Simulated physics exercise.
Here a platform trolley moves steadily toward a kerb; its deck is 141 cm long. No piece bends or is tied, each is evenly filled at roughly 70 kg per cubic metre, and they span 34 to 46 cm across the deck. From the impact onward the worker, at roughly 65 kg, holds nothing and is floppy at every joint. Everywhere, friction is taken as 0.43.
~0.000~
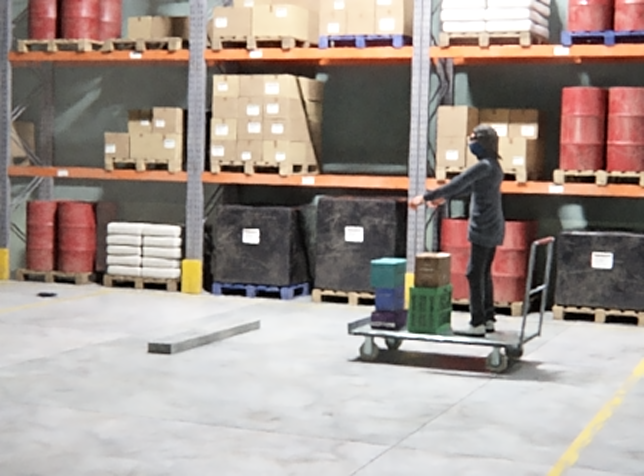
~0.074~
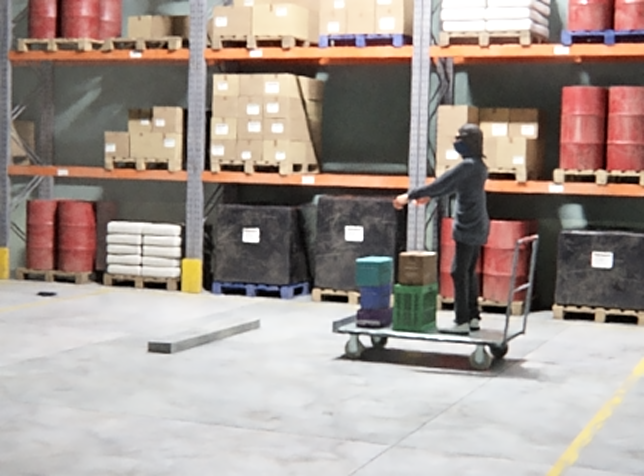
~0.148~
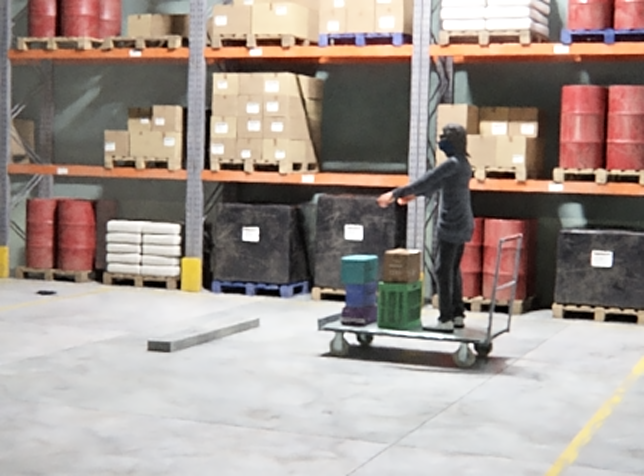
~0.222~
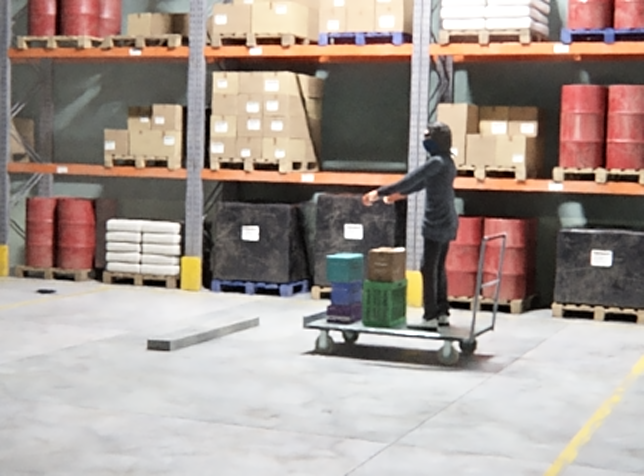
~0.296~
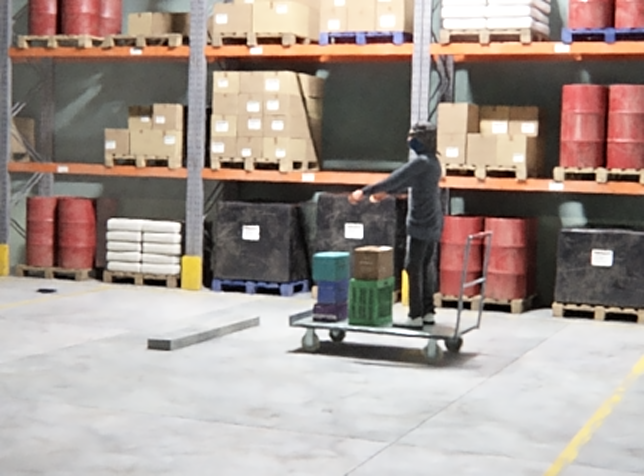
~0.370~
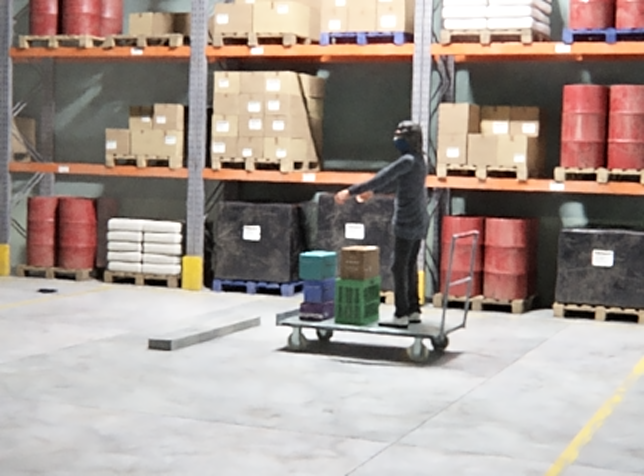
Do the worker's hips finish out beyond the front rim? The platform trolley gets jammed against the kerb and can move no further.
No.
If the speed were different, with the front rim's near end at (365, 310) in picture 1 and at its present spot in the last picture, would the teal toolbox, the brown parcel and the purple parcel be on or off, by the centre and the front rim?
So the teal one ends up off, the brown one ends up off, and the purple one stays put.
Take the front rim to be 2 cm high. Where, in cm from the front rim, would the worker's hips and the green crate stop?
The hips would end 50 cm behind the front rim, and the green one 40 cm behind it.
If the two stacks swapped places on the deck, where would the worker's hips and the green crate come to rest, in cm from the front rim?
After the swap: Hips 30 cm behind; green 10 cm behind.
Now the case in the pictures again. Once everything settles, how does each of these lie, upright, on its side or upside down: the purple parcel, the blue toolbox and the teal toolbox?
Final poses: Purple top up, blue side down, teal side down.
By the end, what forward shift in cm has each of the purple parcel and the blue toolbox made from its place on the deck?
Forward shift, cm - purple: 10; blue: 70.
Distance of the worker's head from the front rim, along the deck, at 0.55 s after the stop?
At that moment it sits around 10 cm past the rim.
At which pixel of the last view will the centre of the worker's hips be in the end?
(260, 264).
Impact comes at 0.82 s.
After 1.37 s the worker's hips are 50 cm behind the rim, near (262, 270) in the last picture's view.
After 1.82 s the worker's hips are 48 cm behind the rim, near (260, 262) in the last picture's view.
At rest, 2.4 s, past the rim, blue toolbox, brown parcel and teal toolbox; behind it, purple parcel, green crate and the worker's hips.
